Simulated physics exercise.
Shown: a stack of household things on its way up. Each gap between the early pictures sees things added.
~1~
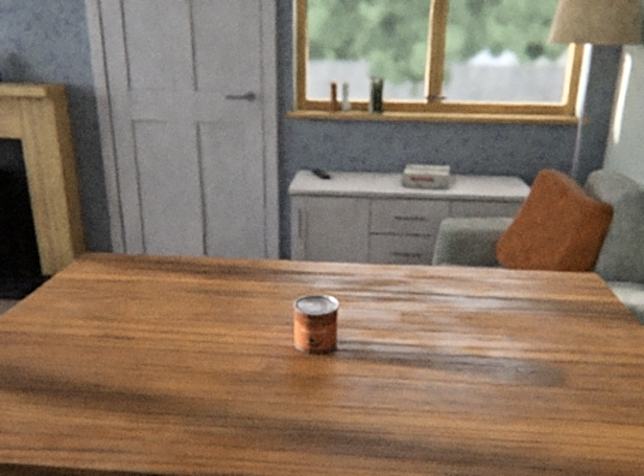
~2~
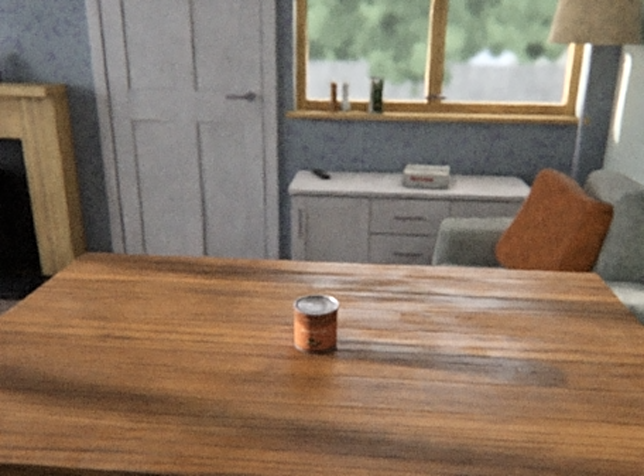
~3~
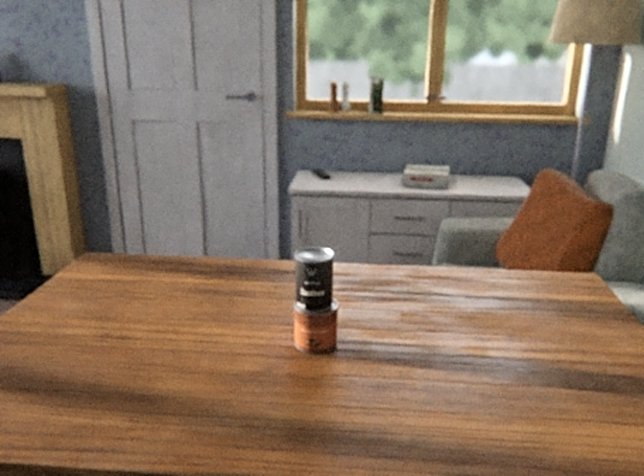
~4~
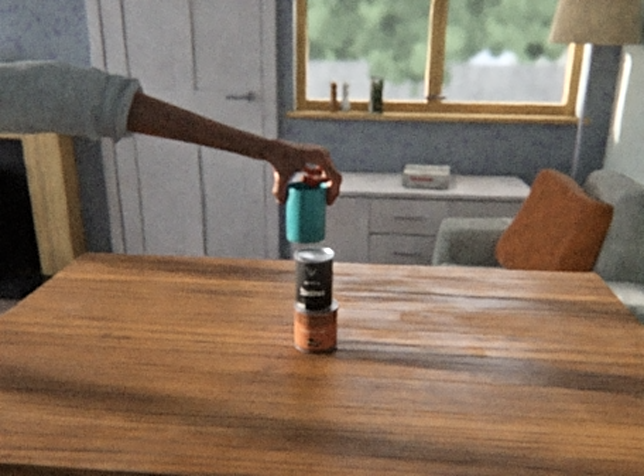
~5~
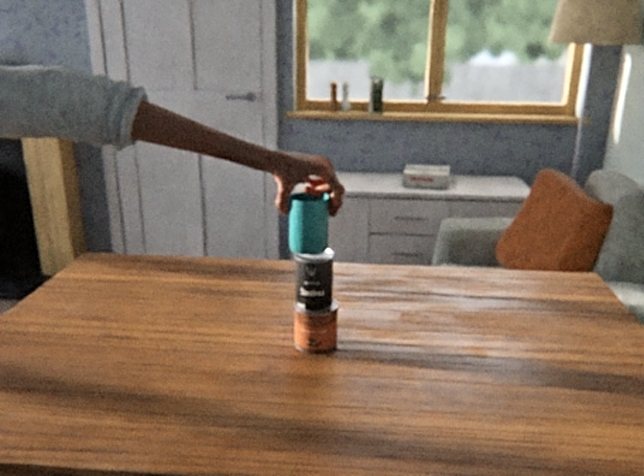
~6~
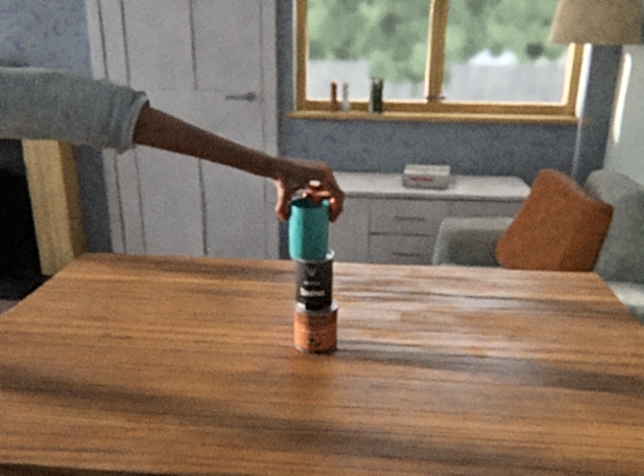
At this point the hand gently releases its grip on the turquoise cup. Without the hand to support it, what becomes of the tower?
Stays together.
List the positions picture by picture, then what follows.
The last thing is not in view yet, in the first frame.
The last thing is not in view yet, in the second frame.
The last thing is not in view yet; black tin (314, 280), in the third frame.
Still above its spot; turquoise cup (306, 212); black tin (314, 280), in the fourth frame.
Still above its spot; turquoise cup (309, 223); black tin (314, 280), in the fifth frame.
In place under the hand; turquoise cup (309, 229); black tin (314, 280), in the sixth frame.
Then, 0.20 s later than the last frame, all is still.
Then, 0.40 s later than the last frame, turquoise cup resting near (309, 229).
When it is over, all 3 as before. End places, in pixels of the last picture, turquoise cup near (309, 229). The pile holds.
